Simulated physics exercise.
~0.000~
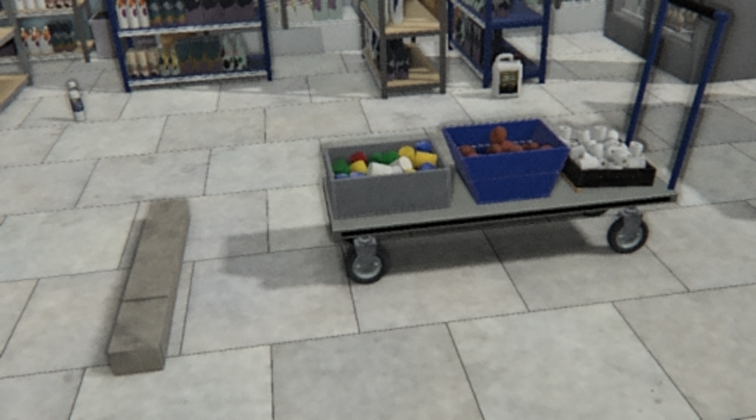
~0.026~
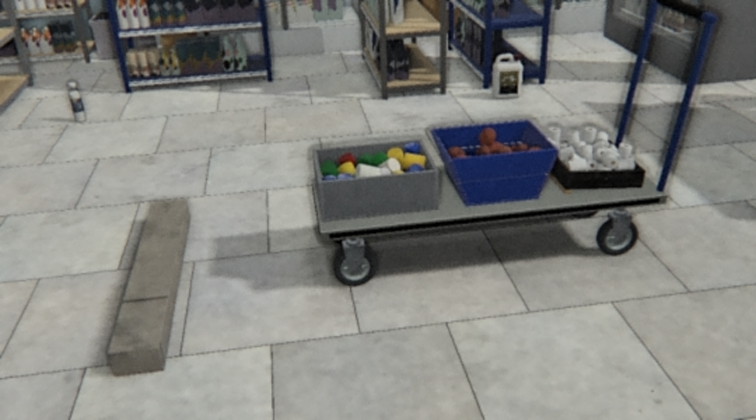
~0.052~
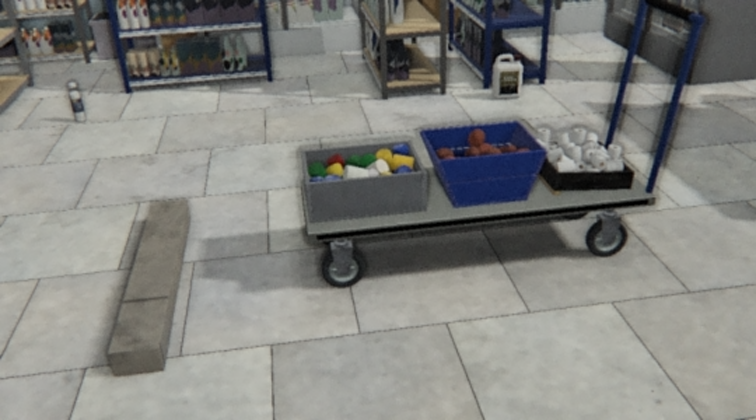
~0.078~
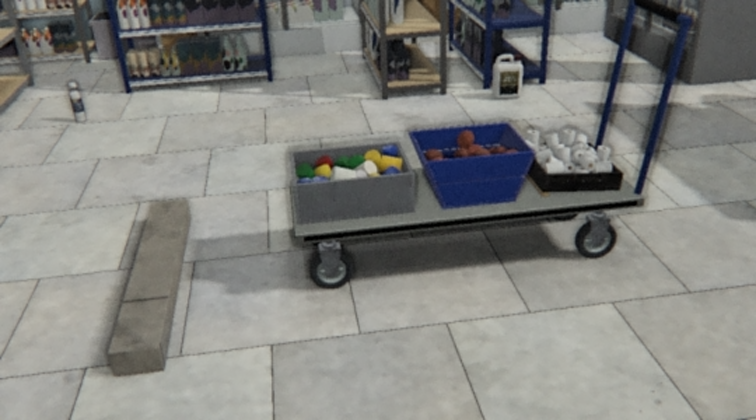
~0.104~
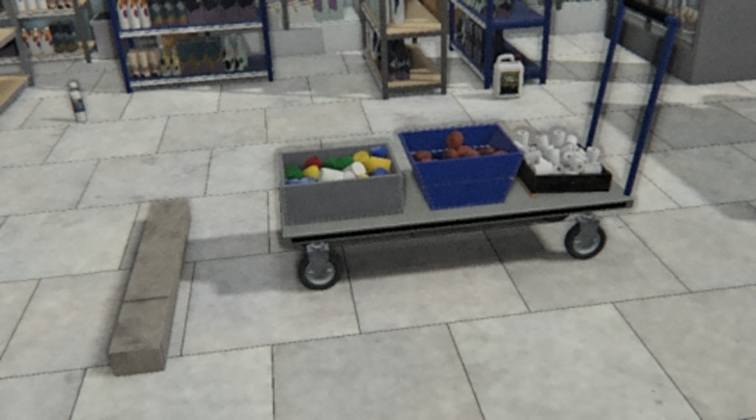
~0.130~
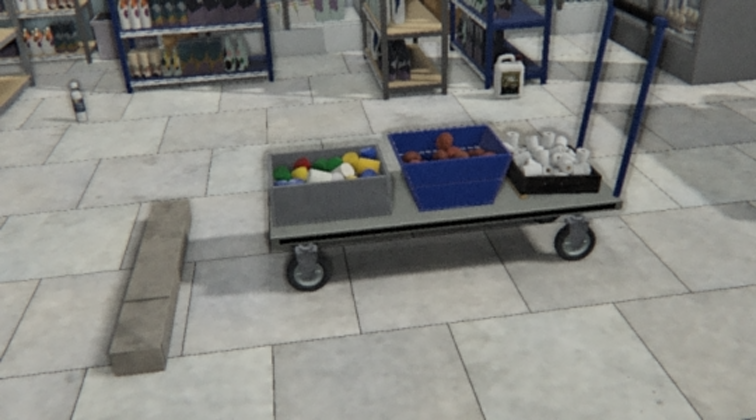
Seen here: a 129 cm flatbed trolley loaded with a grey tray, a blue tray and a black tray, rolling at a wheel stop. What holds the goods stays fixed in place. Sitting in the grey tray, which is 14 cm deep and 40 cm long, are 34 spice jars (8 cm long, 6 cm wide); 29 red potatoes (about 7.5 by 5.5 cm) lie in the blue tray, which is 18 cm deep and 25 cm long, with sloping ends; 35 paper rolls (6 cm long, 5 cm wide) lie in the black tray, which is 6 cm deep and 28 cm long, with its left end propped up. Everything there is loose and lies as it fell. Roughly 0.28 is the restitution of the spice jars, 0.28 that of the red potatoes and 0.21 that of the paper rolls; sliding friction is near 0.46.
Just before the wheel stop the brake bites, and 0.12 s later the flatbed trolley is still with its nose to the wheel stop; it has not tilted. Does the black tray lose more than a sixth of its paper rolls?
No - my guess is the spilled share will stay beneath a sixth.
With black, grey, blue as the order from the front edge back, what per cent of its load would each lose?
Grey tray 0 %, blue tray 0 %, black tray 10 %.
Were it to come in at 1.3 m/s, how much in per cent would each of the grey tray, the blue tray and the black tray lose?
Grey tray 0 %, blue tray 0 %, black tray 10 %.
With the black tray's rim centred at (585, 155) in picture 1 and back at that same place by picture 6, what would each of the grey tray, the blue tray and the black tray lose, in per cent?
Result - grey tray: 0 per cent; blue tray: 0 per cent; black tray: 10 per cent.
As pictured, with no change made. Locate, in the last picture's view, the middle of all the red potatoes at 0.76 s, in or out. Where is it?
Near (334, 182) in pixels.
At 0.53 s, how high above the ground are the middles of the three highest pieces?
Some 44 cm up.
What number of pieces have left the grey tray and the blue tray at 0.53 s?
Estimate at that time - grey tray 0, blue tray 0, give or take.
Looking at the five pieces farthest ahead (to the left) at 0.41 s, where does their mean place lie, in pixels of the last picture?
Near (170, 202) in pixels.
After 0.31 s, it begins to slow.
After 0.41 s, 0 of 34 out of the grey tray, 0 of 29 out of the blue tray and 2 of 35 out of the black tray.
After 0.53 s, 0 of 34 out of the grey tray, 0 of 29 out of the blue tray and 2 of 35 out of the black tray.
After 0.76 s, 0 of 34 out of the grey tray, 0 of 29 out of the blue tray and 3 of 35 out of the black tray.
Final count (at 1.26 s), 0 of 34 out of the grey tray, 0 of 29 out of the blue tray and 3 of 35 out of the black tray. Asked share, 3 of 35, 9 per cent.
